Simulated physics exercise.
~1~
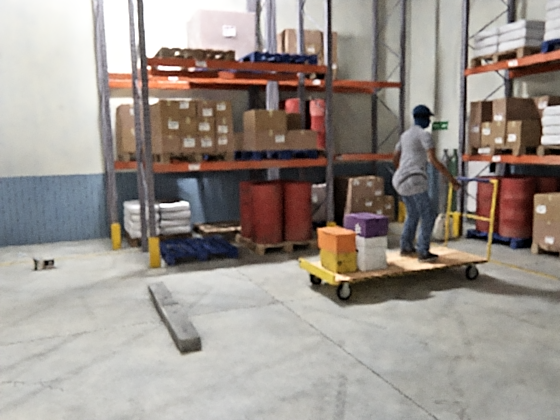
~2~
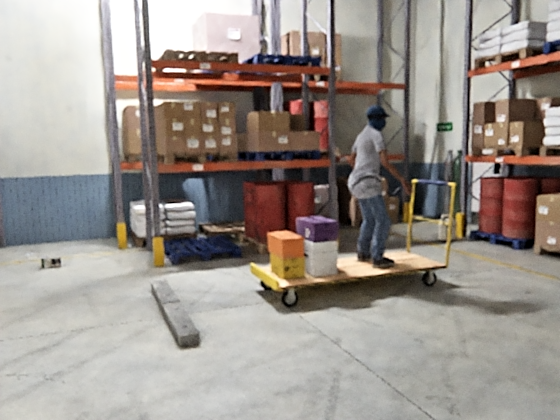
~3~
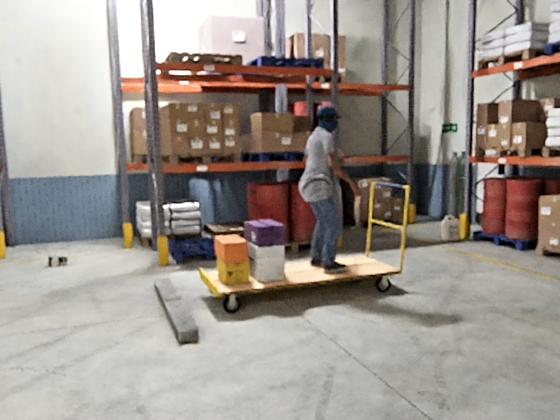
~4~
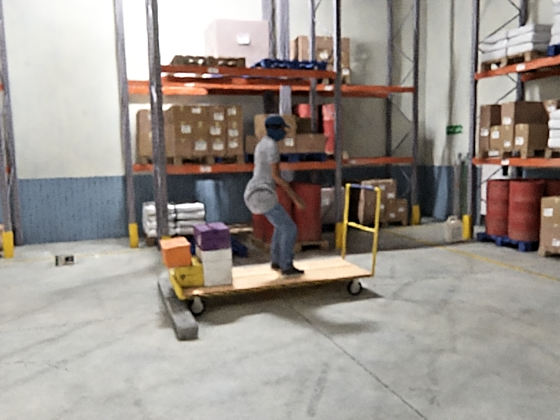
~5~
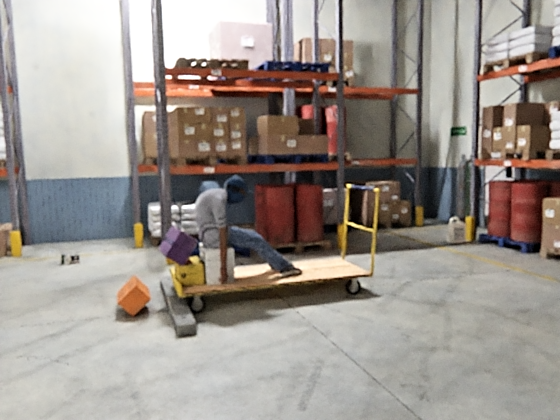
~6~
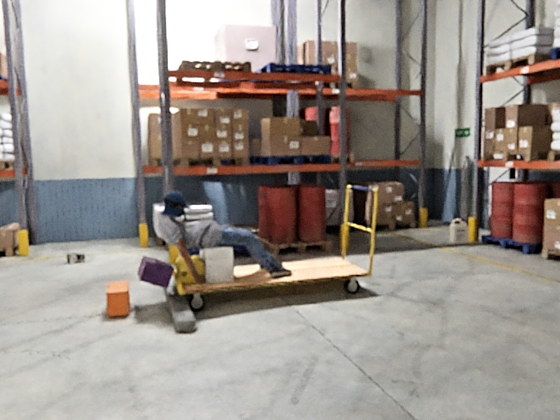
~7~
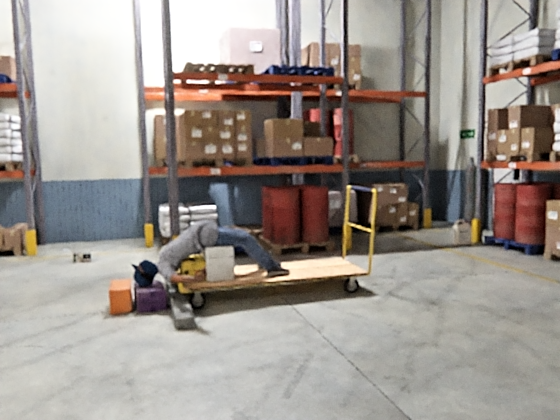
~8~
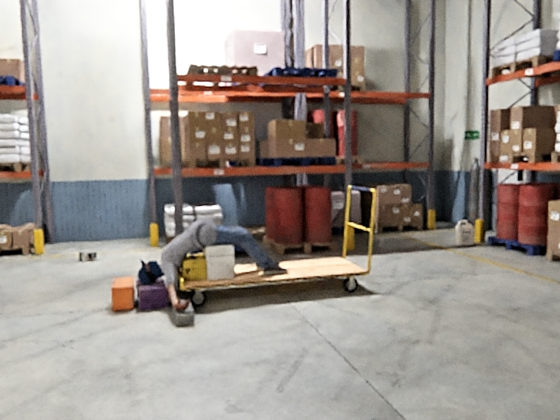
A worker standing on a flat cart rolled left across a warehouse until it stopped dead at a kerb, throwing the orange and purple boxes onto the floor; he toppled after them, ending slumped headfirst over the front while the white and yellow ones stayed aboard.
